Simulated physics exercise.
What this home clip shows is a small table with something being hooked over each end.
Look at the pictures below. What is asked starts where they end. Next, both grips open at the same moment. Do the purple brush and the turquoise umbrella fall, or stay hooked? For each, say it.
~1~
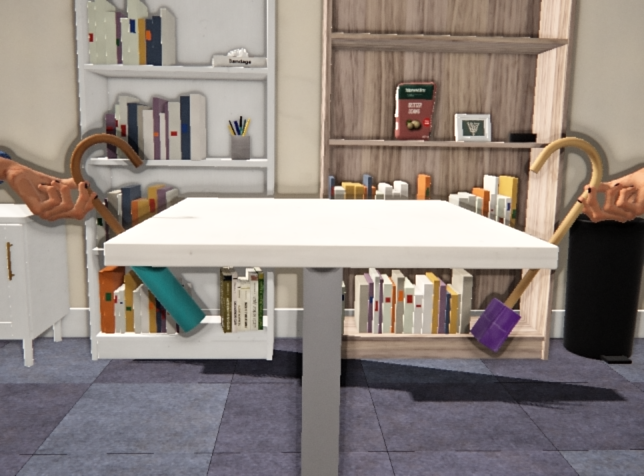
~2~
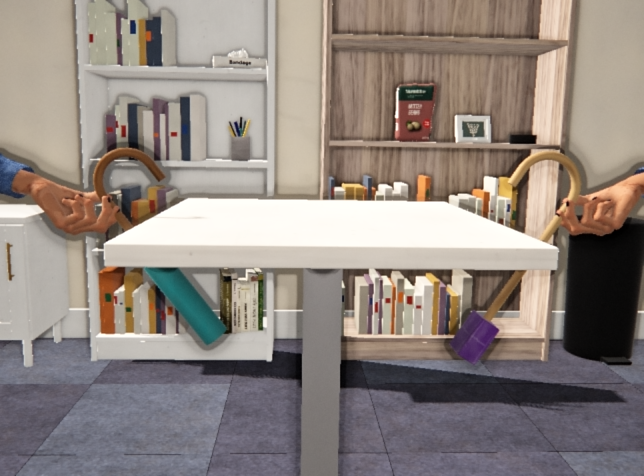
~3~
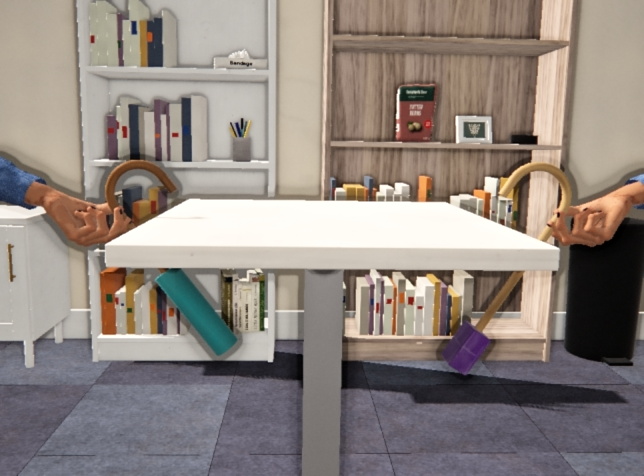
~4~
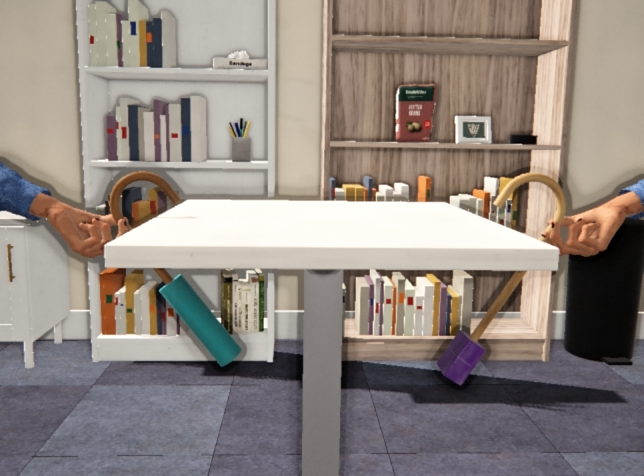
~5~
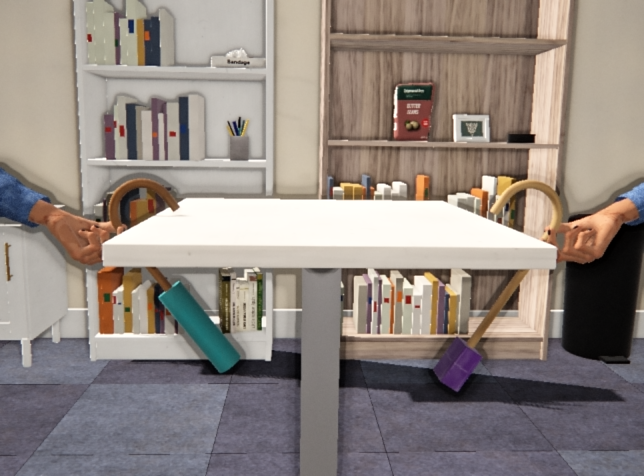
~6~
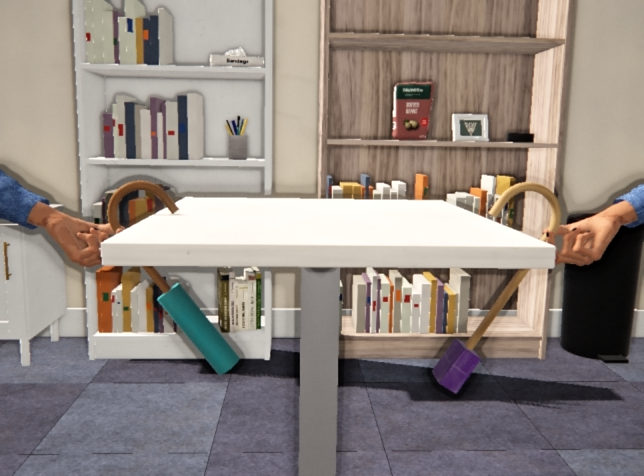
Purple brush - falls; turquoise umbrella - stays.
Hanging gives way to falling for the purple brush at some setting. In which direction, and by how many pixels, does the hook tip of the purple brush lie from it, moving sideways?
That's a move of 8 pixels to the left.
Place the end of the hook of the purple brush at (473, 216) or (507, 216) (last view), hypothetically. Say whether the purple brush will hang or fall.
In turn it hangs from the table; falls.
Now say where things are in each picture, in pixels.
Still on the way; purple brush (525, 238); turquoise umbrella (150, 230); table (324, 224), in the first picture.
Still on the way; turquoise umbrella (172, 244); table (324, 225), in the second picture.
Still on the way; purple brush (495, 262); table (325, 226), in the third picture.
Still on the way; turquoise umbrella (187, 266); table (324, 226), in the fourth picture.
Still on the way; purple brush (486, 279); table (323, 225), in the fifth picture.
In place, still held; purple brush (485, 281); turquoise umbrella (186, 275); table (322, 224), in the sixth picture.
Then, 0.28 s later than the last frame, purple brush dropping near (476, 426); turquoise umbrella at rest near (183, 275).
Then, 0.44 s later than the last frame, purple brush dropping; turquoise umbrella at rest near (182, 276).
When it is over, the purple brush slips off; the turquoise umbrella hangs from the table, near (184, 275).
